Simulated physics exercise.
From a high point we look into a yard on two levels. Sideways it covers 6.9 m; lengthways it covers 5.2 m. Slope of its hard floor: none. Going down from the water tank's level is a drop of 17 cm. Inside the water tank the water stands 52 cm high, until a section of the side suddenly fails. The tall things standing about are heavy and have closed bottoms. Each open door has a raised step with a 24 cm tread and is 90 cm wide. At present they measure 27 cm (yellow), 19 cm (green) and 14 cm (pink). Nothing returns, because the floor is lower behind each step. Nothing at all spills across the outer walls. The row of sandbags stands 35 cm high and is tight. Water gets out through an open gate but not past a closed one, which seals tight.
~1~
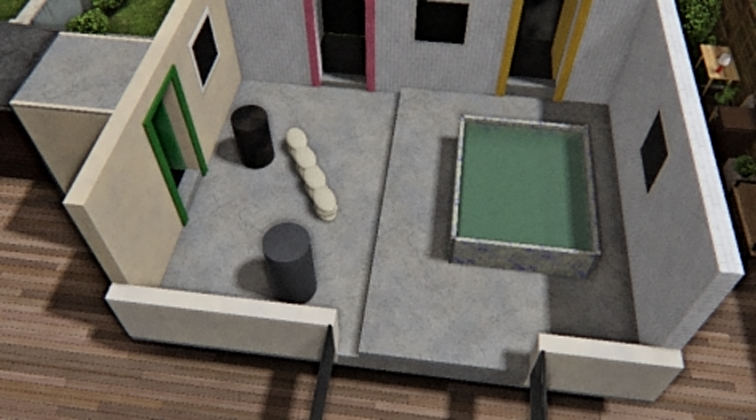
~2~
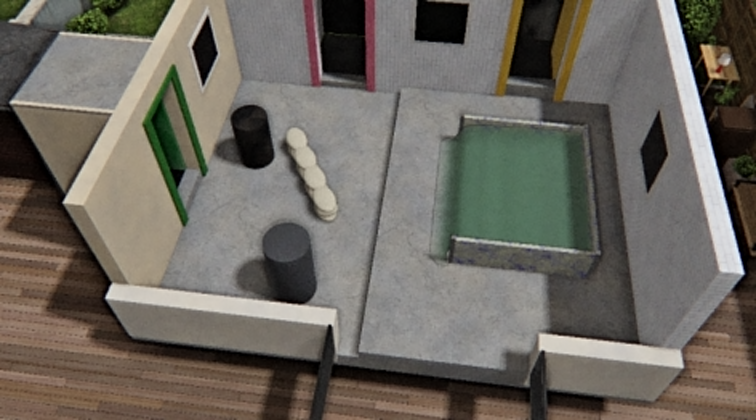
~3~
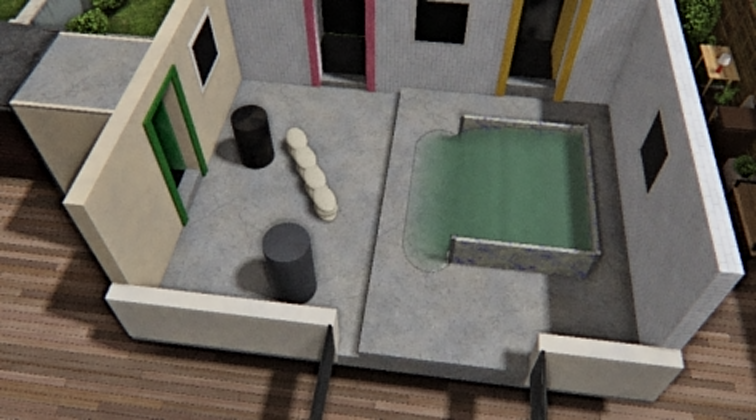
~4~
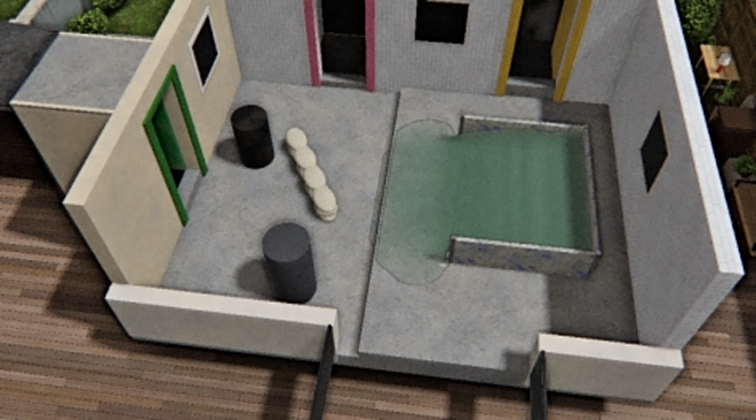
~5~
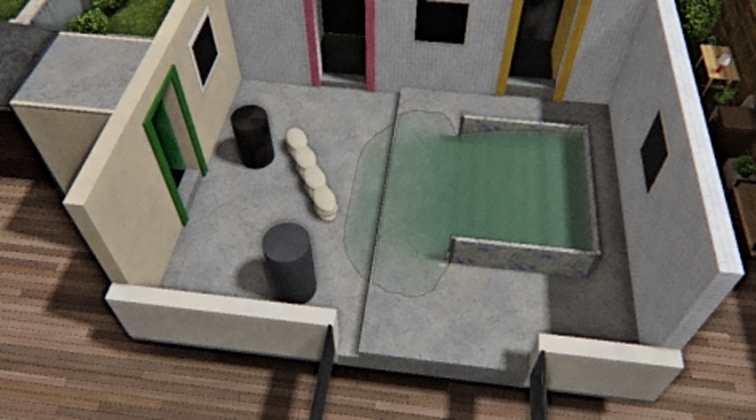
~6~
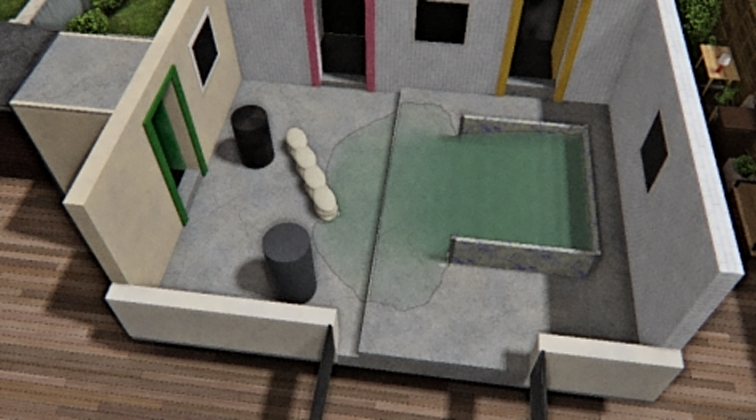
Walled yard on two levels, green water pouring from a tank's open left side, spreading over the step to pale round sacks.
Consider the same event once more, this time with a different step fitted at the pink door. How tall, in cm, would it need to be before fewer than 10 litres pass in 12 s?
I would say roughly 26 cm.
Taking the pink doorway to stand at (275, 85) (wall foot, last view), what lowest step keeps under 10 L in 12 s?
Roughly 24 cm, give or take.
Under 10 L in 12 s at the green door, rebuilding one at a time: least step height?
For green: Close to 18 cm.
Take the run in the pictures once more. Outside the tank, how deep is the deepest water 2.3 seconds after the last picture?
About 36 cm at most.
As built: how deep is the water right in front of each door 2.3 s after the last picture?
Yellow door 0 cm, green door 10 cm, pink door 26 cm.
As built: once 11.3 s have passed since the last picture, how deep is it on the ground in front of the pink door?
You'd measure close to 13.0 cm there.
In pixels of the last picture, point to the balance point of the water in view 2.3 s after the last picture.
My guess is close to (362, 189).
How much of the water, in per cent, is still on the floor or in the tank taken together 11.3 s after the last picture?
Roughly 86 in a hundred.
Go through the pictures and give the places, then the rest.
In the first picture, the water tank at (523, 182) is whole and still, 52 cm deep; the pink door at (342, 45) is dry.
In the second picture, water pours out at (458, 189) and has run 0.2 m, to (436, 257); about 10 cm deep outside, 52 cm at the back.
In the third picture, water pours out at (458, 191) and has run 0.7 m, to (409, 250); about 11 cm deep outside, 52 cm at the back.
In the fourth picture, the front is at (376, 237), 1.2 m from the gap at (458, 192); 3.3 m2 of floor is wet, 52 cm left at the back.
In the fifth picture, the gap is at (458, 192), the front 1.6 m out at (349, 240); the back of the water tank holds 51 cm.
In the sixth picture, water pours out at (458, 192) and has run 2.1 m, to (319, 234); about 6 cm deep outside, 45 cm at the back; the pink door at (342, 45), 3.4 m from the gap, is still 1.2 m from the nearest water.
Then, 0.7 s after the last picture water covers 40 % of the floor, deepest (36 cm) near (337, 206); it has not reached the pink door.
Then, 2.3 s after the last picture water covers 55 % of the floor, deepest (36 cm) near (250, 84); 26 cm at the pink door, 32 litres in over its 14 cm step.
Then, 11.3 s after the last picture water covers 55 % of the floor, deepest (16 cm) near (153, 304); 13 cm at the pink door, 101 litres in over its 14 cm step.
At the pink door as built, the water peaked near 27 cm, 2.1 s after the last picture.
Run again over the same 12 s with other heights there, 22 litres in over 22.5 cm, 2 litres over 30.5 cm. The limit of 10 litres is kept from about 26 cm up.
